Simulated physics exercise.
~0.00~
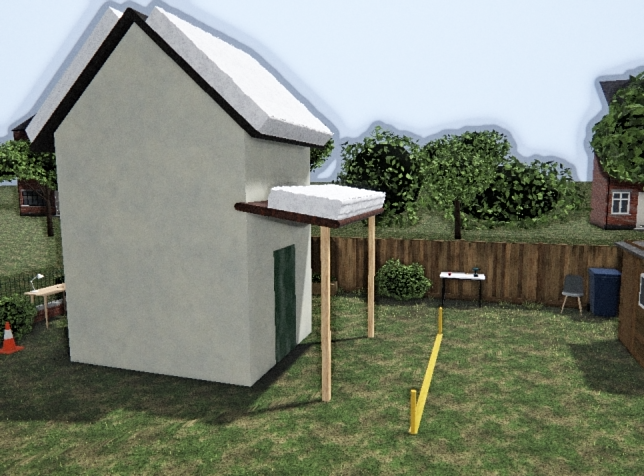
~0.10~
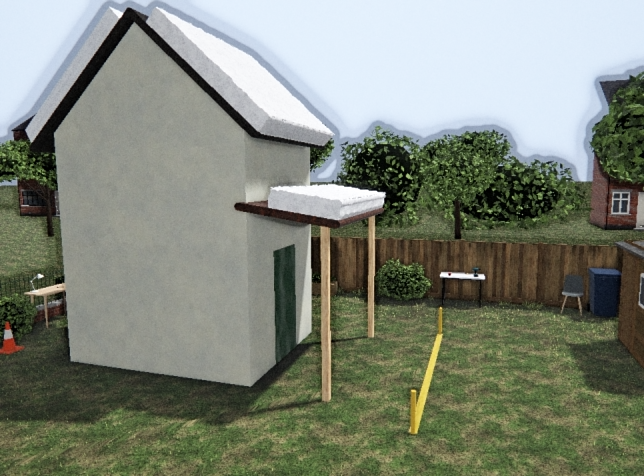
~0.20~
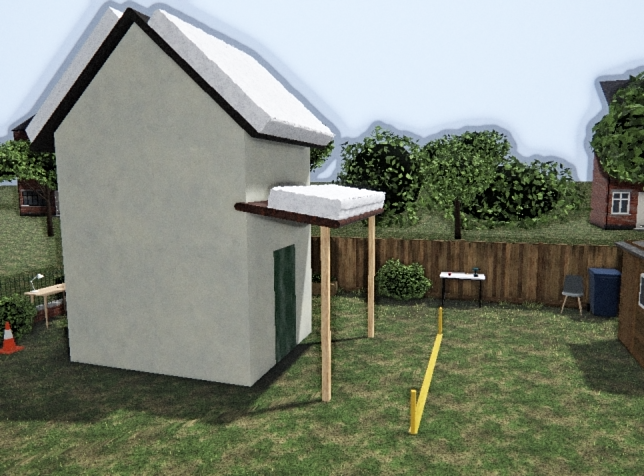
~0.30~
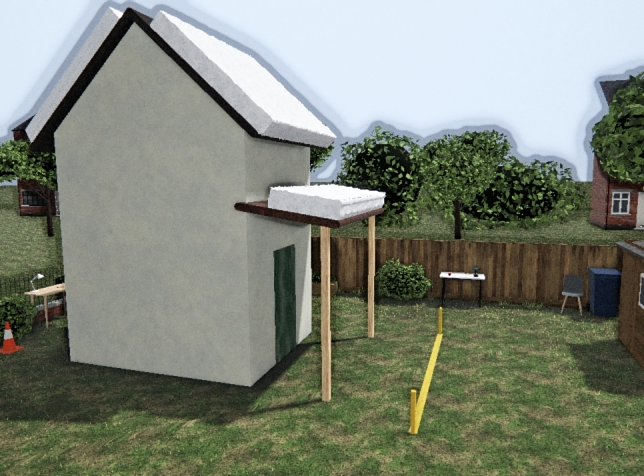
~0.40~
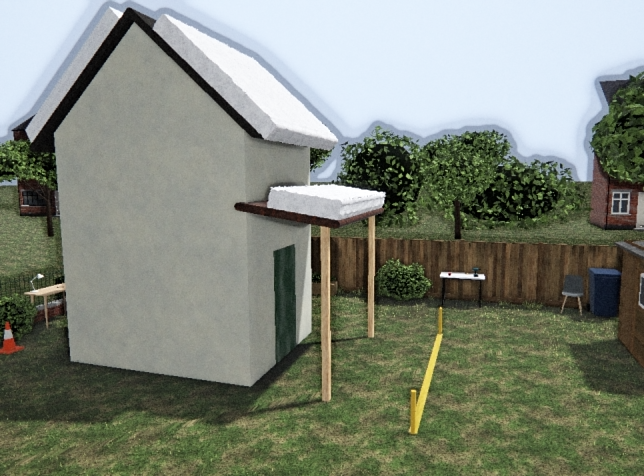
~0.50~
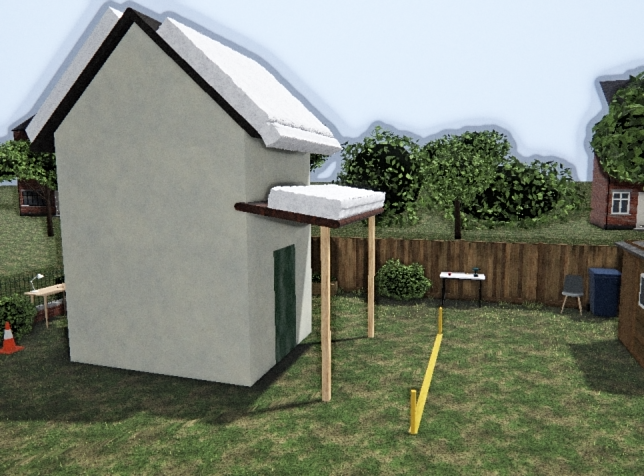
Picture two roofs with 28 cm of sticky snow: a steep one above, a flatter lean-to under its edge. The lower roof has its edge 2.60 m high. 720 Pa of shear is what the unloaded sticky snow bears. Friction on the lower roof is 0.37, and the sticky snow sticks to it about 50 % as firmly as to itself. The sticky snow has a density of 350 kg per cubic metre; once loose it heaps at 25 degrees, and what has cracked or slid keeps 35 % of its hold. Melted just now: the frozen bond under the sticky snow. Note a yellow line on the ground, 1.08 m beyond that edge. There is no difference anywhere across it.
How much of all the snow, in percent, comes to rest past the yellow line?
Close to 32 percent.
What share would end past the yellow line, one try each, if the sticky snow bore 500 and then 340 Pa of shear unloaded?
First 45 %, second 50 %.
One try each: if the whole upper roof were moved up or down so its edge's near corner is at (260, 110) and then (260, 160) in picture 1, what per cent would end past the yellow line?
Try 1: Near 50 %; try 2: Near 8 %.
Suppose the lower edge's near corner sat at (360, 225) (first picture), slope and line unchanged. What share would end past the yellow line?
It would come to roughly 20 percent.
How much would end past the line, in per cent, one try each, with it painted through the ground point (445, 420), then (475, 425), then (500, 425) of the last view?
22 %, then 14 %, then 9 %.
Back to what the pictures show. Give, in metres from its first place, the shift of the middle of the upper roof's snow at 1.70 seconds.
I'd put it near 2.4 m.
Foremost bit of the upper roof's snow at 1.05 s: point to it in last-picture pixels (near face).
Close to pixel (315, 191).
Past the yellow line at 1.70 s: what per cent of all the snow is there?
I'd say near 0 in a hundred.
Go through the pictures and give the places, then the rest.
Front end of the sticky snow at (259, 107), in the first frame.
Front end of the sticky snow at (259, 108), its middle shifted 10 mm, in the second frame.
Front end of the sticky snow at (260, 109), its middle shifted 3.8 cm, 1 % of it past the upper edge, in one piece, in the third frame.
Front end of the sticky snow at (263, 112), its middle shifted 8.7 cm, 4 % of it past the upper edge, in one piece, in the fourth frame.
Front end of the sticky snow at (267, 113), its middle shifted 16 cm, 7 % of it past the upper edge, in one piece, in the fifth frame.
Front end of the sticky snow at (273, 129), its middle shifted 25 cm, 11 % of it past the upper edge, cracking, in the sixth frame.
By 1.05 s, none is below the lower edge and 0 % is past the line.
By 1.70 s, 1 % is below the lower edge and 0 % is past the line.
By 2.35 s, 50 % is below the lower edge and 23 % is past the line.
By 3.00 s, 55 % is below the lower edge and 32 % is past the line.
By 3.50 s, at the end, 55 % is below the lower edge and 32 % is past the line.
